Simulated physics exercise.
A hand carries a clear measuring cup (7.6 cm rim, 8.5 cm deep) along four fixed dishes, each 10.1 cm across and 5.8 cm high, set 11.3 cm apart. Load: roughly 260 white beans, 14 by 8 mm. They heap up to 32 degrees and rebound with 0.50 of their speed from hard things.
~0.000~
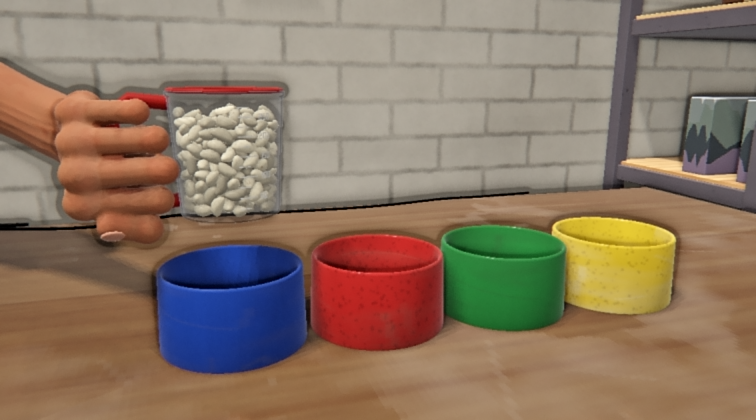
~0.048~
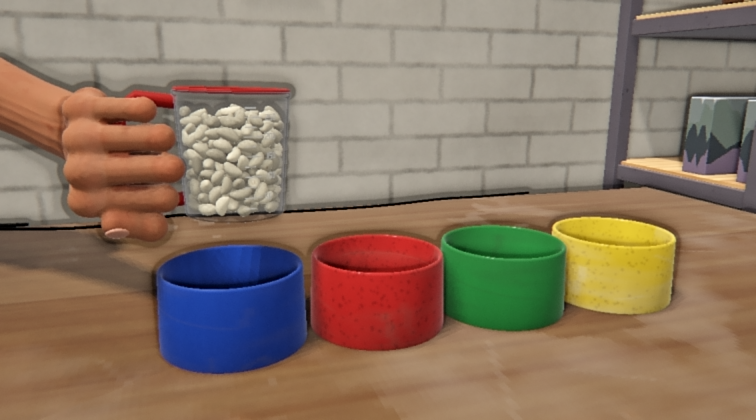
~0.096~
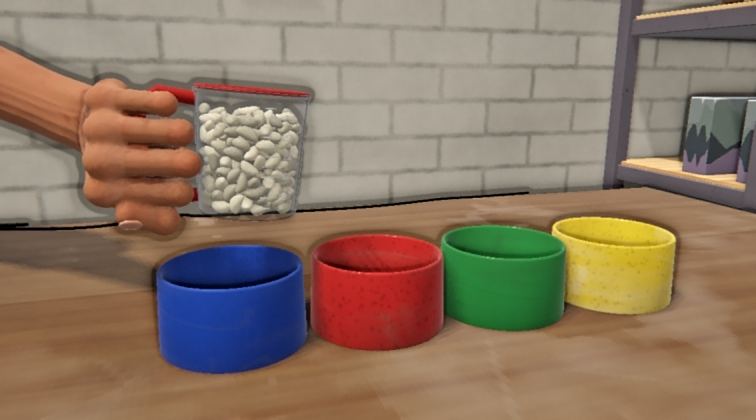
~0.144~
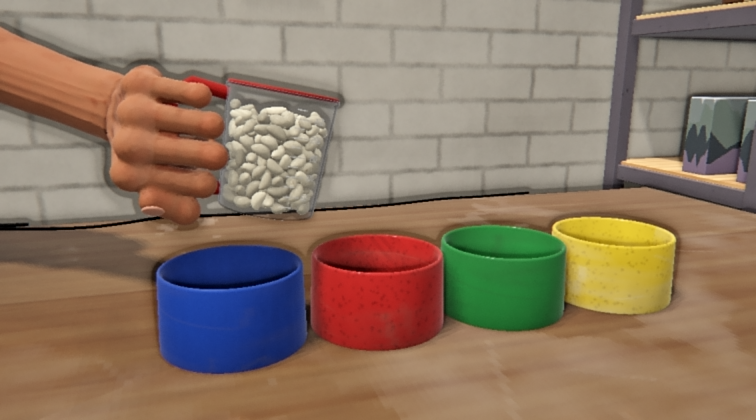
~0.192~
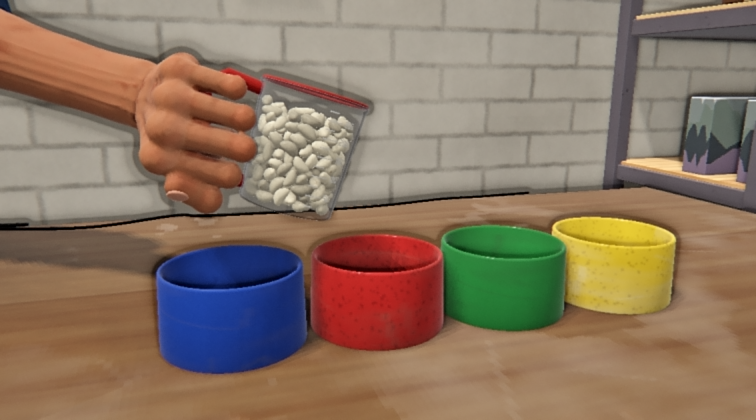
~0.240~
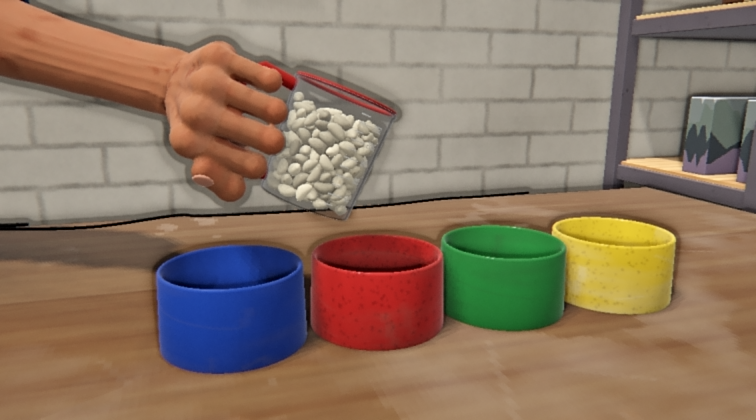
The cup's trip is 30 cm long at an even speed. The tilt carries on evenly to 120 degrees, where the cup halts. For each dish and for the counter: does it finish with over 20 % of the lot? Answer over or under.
Red: Under, blue: Under, green: Under, yellow: Over, counter: Under.
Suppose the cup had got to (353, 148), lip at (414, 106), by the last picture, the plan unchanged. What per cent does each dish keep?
Red 0, blue 0, green 0, yellow 100.
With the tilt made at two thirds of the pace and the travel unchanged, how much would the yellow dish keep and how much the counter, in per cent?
In that case yellow 100; counter 0.
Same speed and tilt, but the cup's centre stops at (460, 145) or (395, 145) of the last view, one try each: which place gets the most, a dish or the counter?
The winner: Green; green.
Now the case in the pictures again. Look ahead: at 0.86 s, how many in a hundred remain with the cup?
Roughly 90 per cent.
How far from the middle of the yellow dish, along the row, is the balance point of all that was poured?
Some 2 cm to the right.
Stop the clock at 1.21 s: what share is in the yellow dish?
Some 85 per cent.
Then, at 0.61 s, tilt 70 degrees; cup holds 100 %.
After 0.86 s, tilt 102 degrees; cup holds 90 %, yellow 5 %.
After 1.21 s, tilt 120 degrees; cup holds 5 %, yellow 85 %.
In the end, at 2.1 s, red 0 %, blue 0 %, green 0 %, yellow 90 %, counter 10 %.
